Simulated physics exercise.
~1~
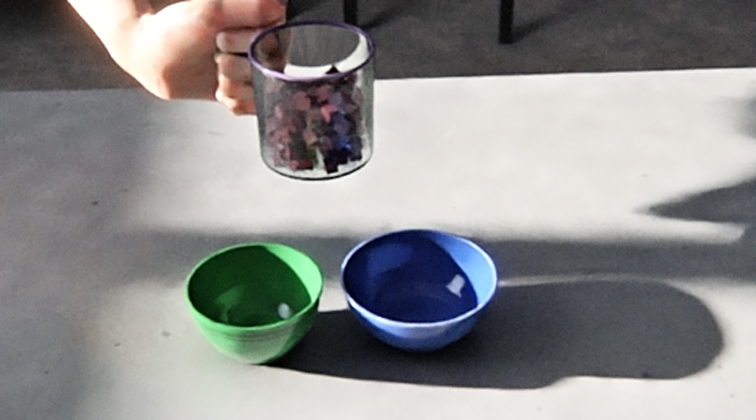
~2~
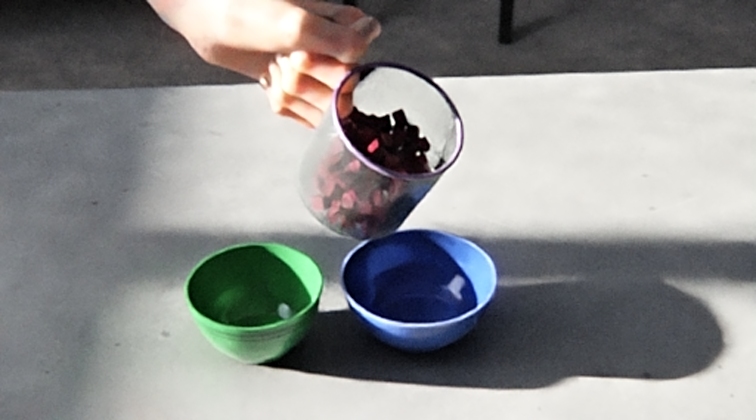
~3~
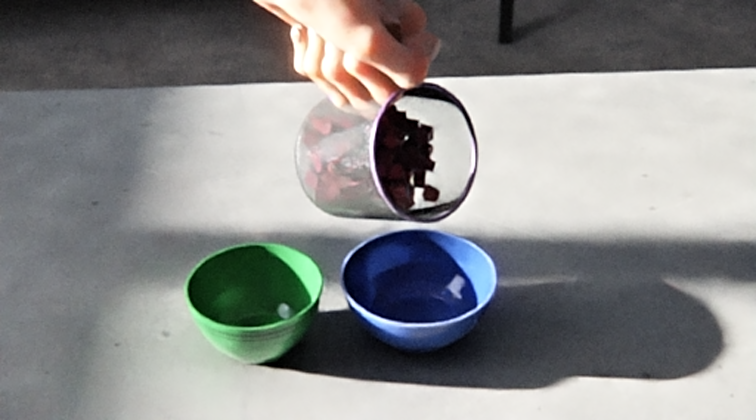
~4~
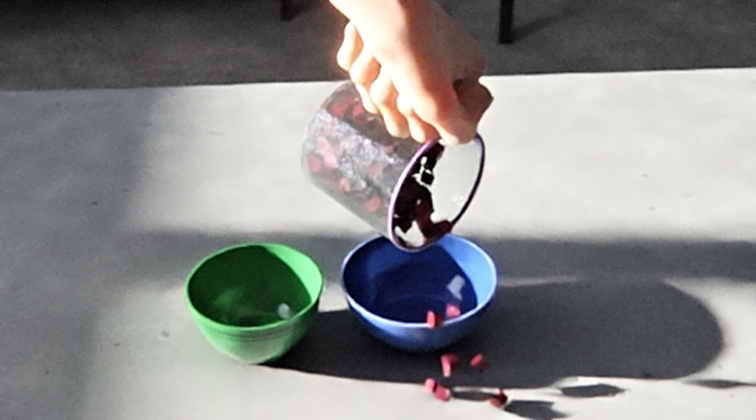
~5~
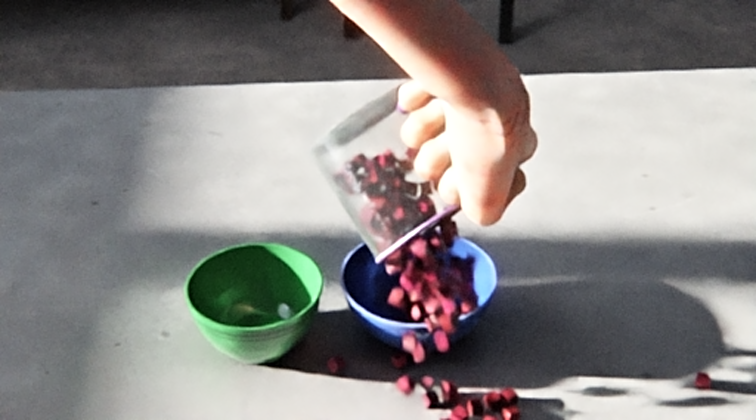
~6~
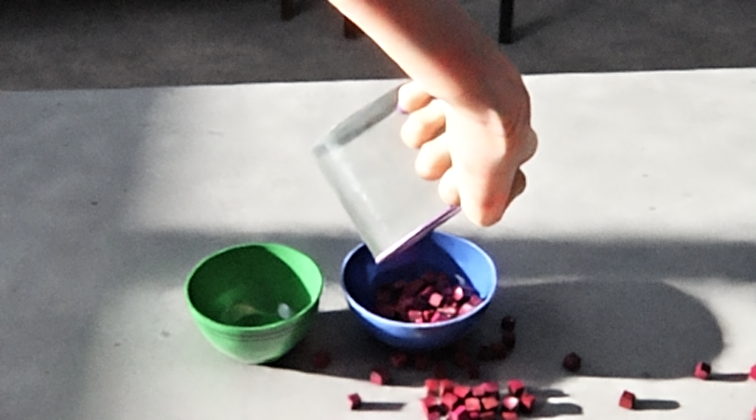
At the start, a hand holds a clear cup full of small dark red cubes above a green bowl and a blue bowl on a gray table. The hand moves the cup to the right and tips it over the blue bowl, the cubes sliding toward the rim. A few cubes fall out first, some landing on the table in front of the bowl. The cup then turns further, mouth downward, and the rest pour out in a rush. At the end, the cup is empty, cubes sit in the blue bowl, others lie scattered on the table, and the green bowl has none.
